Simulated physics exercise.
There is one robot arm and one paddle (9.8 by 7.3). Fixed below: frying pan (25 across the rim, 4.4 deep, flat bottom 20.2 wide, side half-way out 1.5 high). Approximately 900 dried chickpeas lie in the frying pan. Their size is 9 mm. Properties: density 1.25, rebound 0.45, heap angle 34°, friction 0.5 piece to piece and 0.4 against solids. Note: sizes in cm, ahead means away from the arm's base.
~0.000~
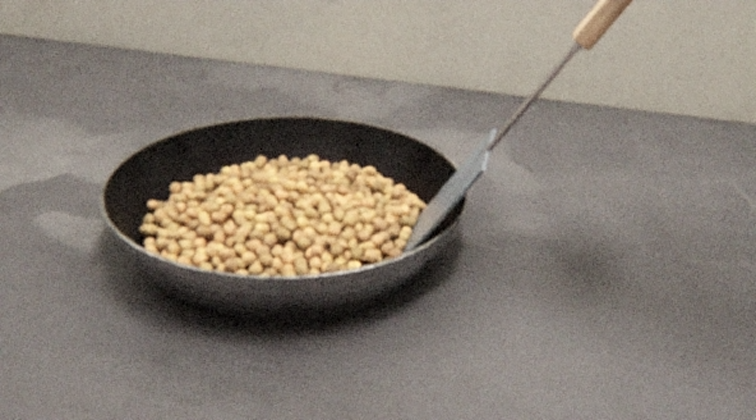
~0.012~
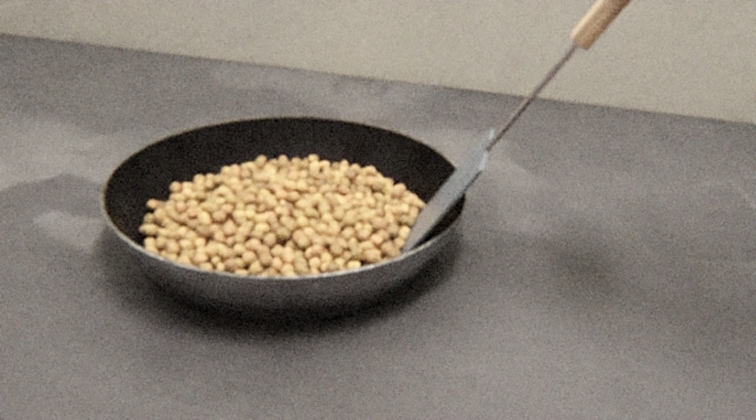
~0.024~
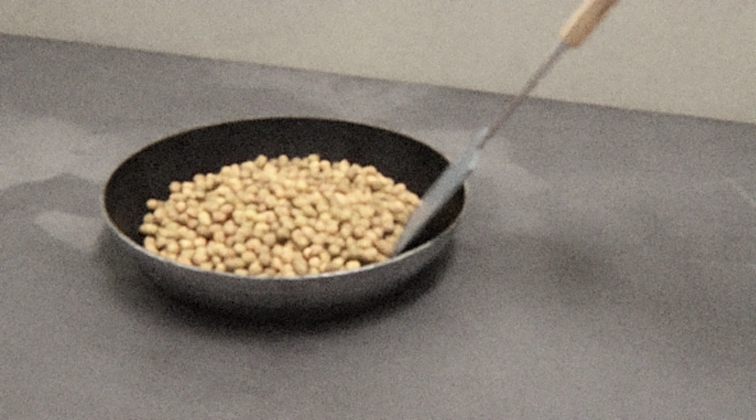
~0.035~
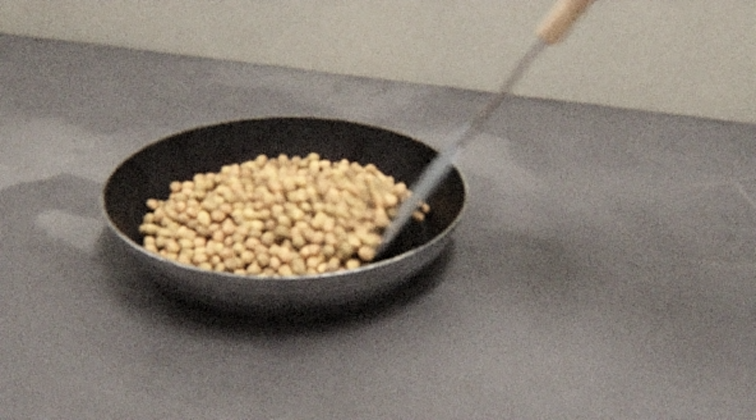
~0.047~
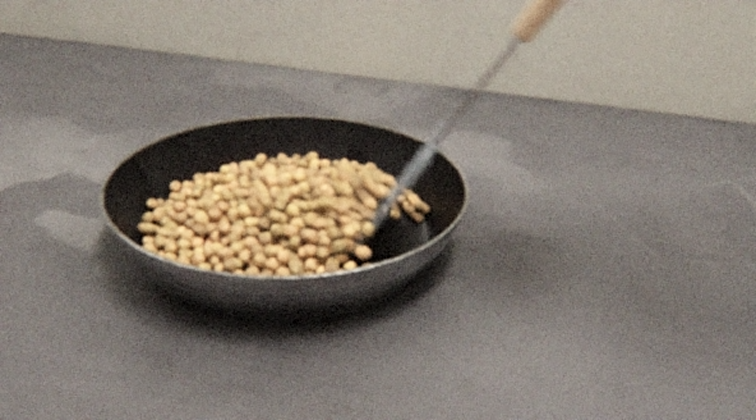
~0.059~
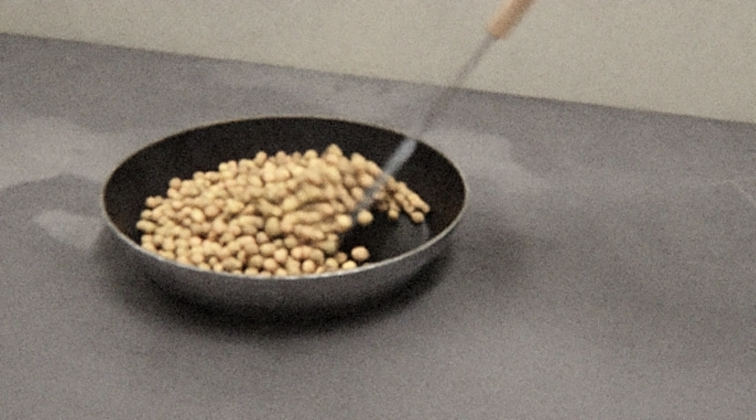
On a grey surface against a pale wall, a dark frying pan holds a heap of chickpeas, with a wooden-handled paddle slanting in at its right side. The paddle barely shifts at first, then sweeps left through the chickpeas, bunching them higher and baring a dark patch of pan behind it.
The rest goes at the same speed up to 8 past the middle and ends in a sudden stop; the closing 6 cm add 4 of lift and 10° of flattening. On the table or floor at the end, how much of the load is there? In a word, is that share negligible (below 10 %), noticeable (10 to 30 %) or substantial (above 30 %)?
In a word, noticeable.
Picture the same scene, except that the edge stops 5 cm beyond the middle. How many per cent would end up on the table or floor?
Then the share is near 15 in a hundred.
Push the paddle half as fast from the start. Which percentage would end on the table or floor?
Approx. 5 per cent.
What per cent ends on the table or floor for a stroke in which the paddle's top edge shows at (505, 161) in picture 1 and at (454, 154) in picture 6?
Close to 15 in a hundred.
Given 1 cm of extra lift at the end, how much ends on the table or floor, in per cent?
15 per cent.
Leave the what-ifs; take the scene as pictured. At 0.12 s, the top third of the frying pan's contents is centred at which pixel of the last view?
I'd say close to (242, 180).
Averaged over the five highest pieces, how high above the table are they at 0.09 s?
They are near 7 cm up.
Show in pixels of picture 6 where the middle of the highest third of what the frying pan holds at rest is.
It is centred near (198, 187).
After 0.09 s, sloping 59°, highest piece 8 above the table; 900 in the frying pan.
After 0.12 s, sloping 56°, highest piece 10 above the table; 899 in the frying pan, 1 on the blade or in flight.
After 0.33 s, sloping 49°, highest piece 5 above the table; 735 in the frying pan, 160 on the table or floor, 5 on the blade or in flight.
After 1.38 s, sloping 49°, highest piece 5 above the table; 735 in the frying pan, 165 on the table or floor.
At rest, 735 in the frying pan, 165 on the table or floor. That is 18 % on the table or floor.
